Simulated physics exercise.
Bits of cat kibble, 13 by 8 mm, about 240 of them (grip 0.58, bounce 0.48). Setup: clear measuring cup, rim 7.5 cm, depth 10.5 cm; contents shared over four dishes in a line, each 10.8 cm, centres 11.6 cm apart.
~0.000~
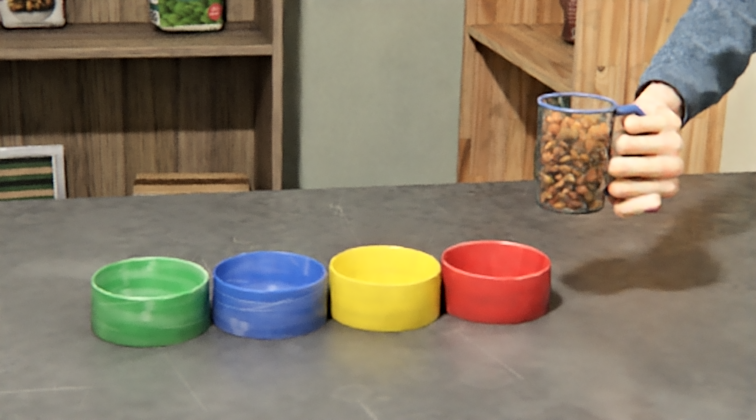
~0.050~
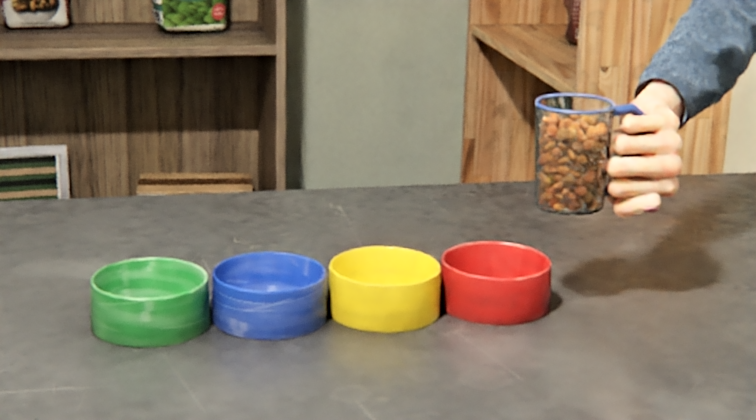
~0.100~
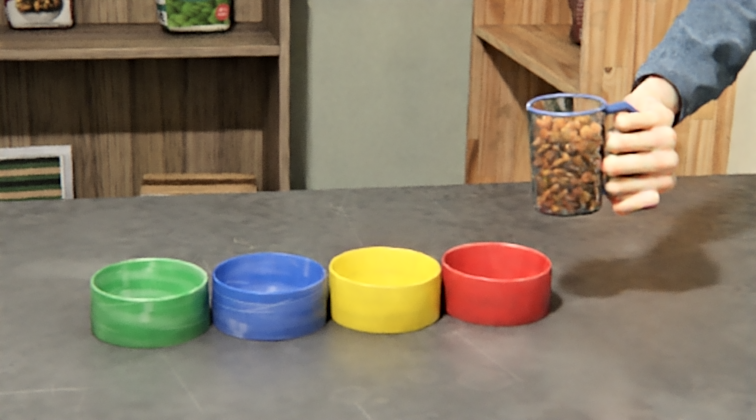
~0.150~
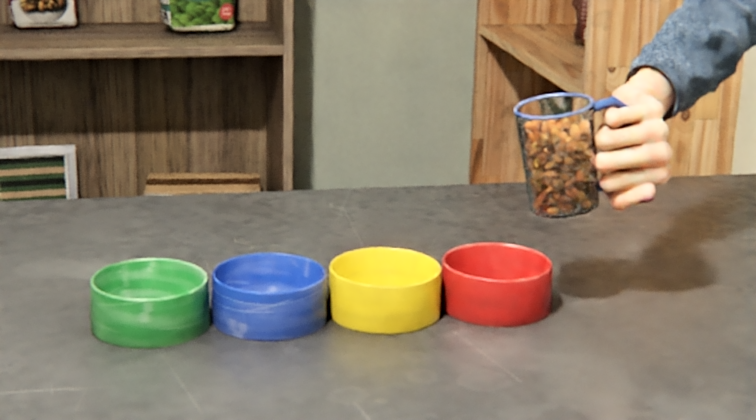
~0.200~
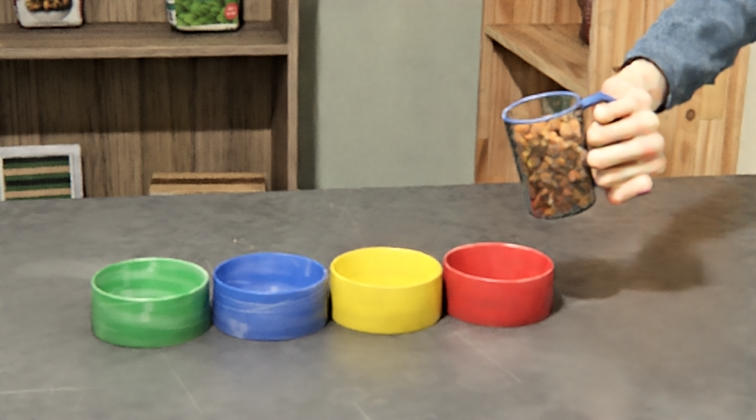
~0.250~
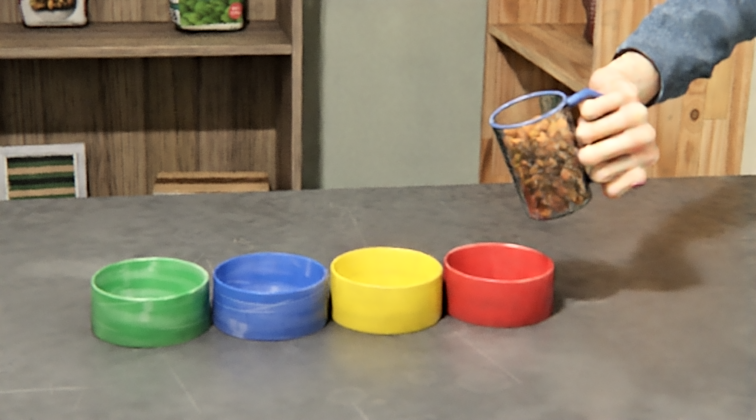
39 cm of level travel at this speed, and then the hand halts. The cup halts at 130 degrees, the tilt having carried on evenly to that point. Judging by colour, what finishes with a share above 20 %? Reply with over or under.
Red under, blue over, green under, yellow under, counter under.
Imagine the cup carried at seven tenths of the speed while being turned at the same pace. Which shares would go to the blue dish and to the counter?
Blue 10, counter 10.
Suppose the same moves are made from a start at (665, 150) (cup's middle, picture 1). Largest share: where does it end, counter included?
I'd say yellow collects the most.
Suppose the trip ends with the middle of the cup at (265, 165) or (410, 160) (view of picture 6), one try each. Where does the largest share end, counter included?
Largest portions, in order: Blue and yellow.
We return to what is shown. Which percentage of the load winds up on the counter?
Near 5 percent, roughly speaking.
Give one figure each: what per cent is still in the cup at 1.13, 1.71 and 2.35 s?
Series: 80 / 0 / 0 per cent.
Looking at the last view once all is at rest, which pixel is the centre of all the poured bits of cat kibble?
Near (266, 297).
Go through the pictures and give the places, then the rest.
In the first frame, cup at (574, 154), tilt 0 degrees, lip at (541, 104), moved 0.0 cm; middle of the pieces at (579, 165); red dish at (496, 260); yellow dish at (385, 265); blue dish at (270, 272); green dish at (150, 278).
In the second frame, cup at (572, 155), tilt 1 degrees, lip at (539, 105), moved 0.2 cm; middle of the pieces at (577, 166).
In the third frame, cup at (567, 156), tilt 5 degrees, lip at (530, 109), moved 0.8 cm; middle of the pieces at (573, 167).
In the fourth frame, cup at (559, 156), tilt 10 degrees, lip at (517, 114), moved 1.7 cm; middle of the pieces at (566, 167).
In the fifth frame, cup at (552, 157), tilt 16 degrees, lip at (505, 119), moved 2.6 cm; middle of the pieces at (560, 166).
In the sixth frame, cup at (544, 157), tilt 22 degrees, lip at (493, 124), moved 3.5 cm; middle of the pieces at (552, 166); red dish at (499, 262); yellow dish at (387, 267); blue dish at (270, 273); green dish at (150, 278). Its pace works out near 115 degrees a second; the hand travels 19 cm a second.
Then, at 1.13 s, tilt 121 degrees; cup holds 80 %, blue 10 %, yellow 5 %.
After 1.71 s, tilt 130 degrees; cup holds 0 %, blue 90 %, yellow 5 %.
After 2.35 s, tilt 130 degrees; cup holds 0 %, blue 90 %, yellow 5 %.
By 2.7 s all is still; red 0 %, blue 90 %, green 0 %, yellow 5 %, counter 5 %.
